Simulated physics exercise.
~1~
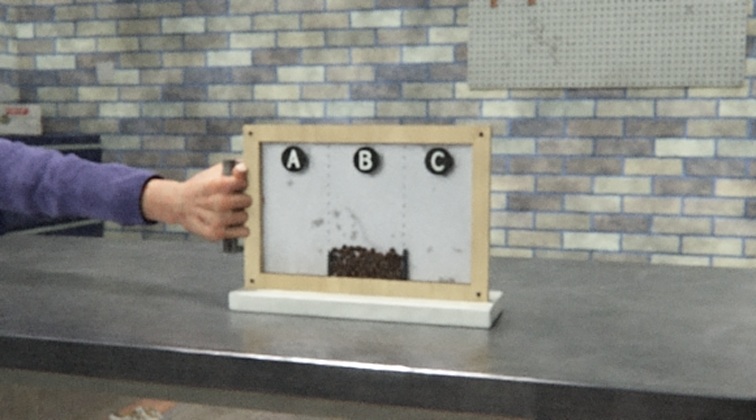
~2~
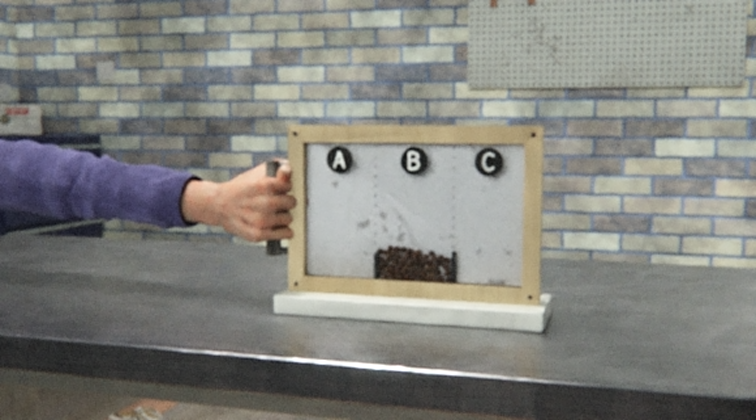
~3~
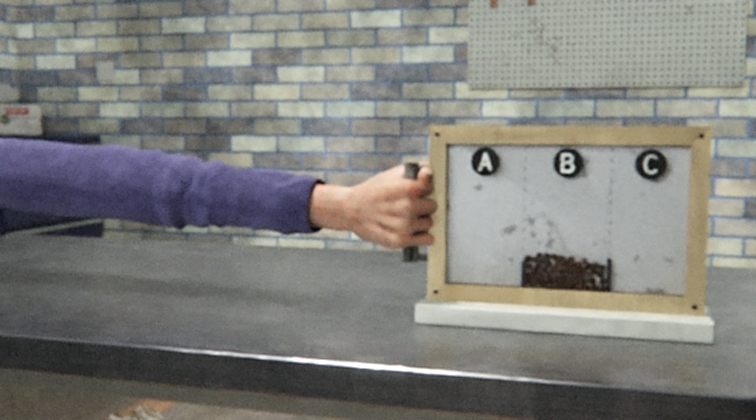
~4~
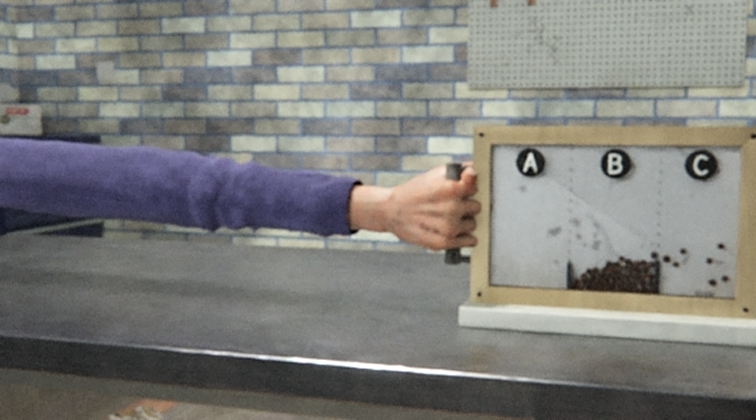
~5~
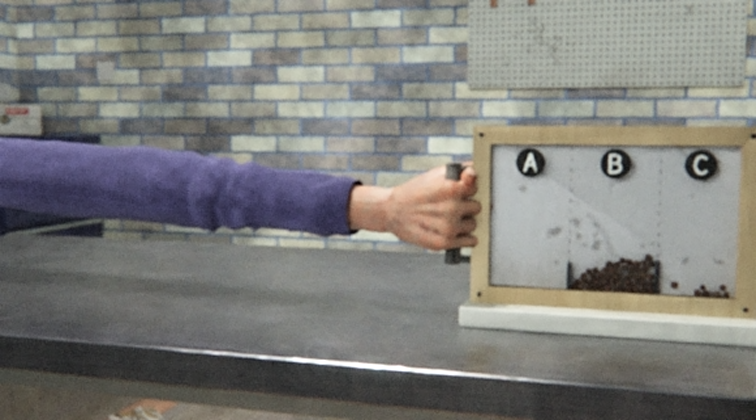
A hand slides a framed tray right and stops, and some dark beads spill into strip C.
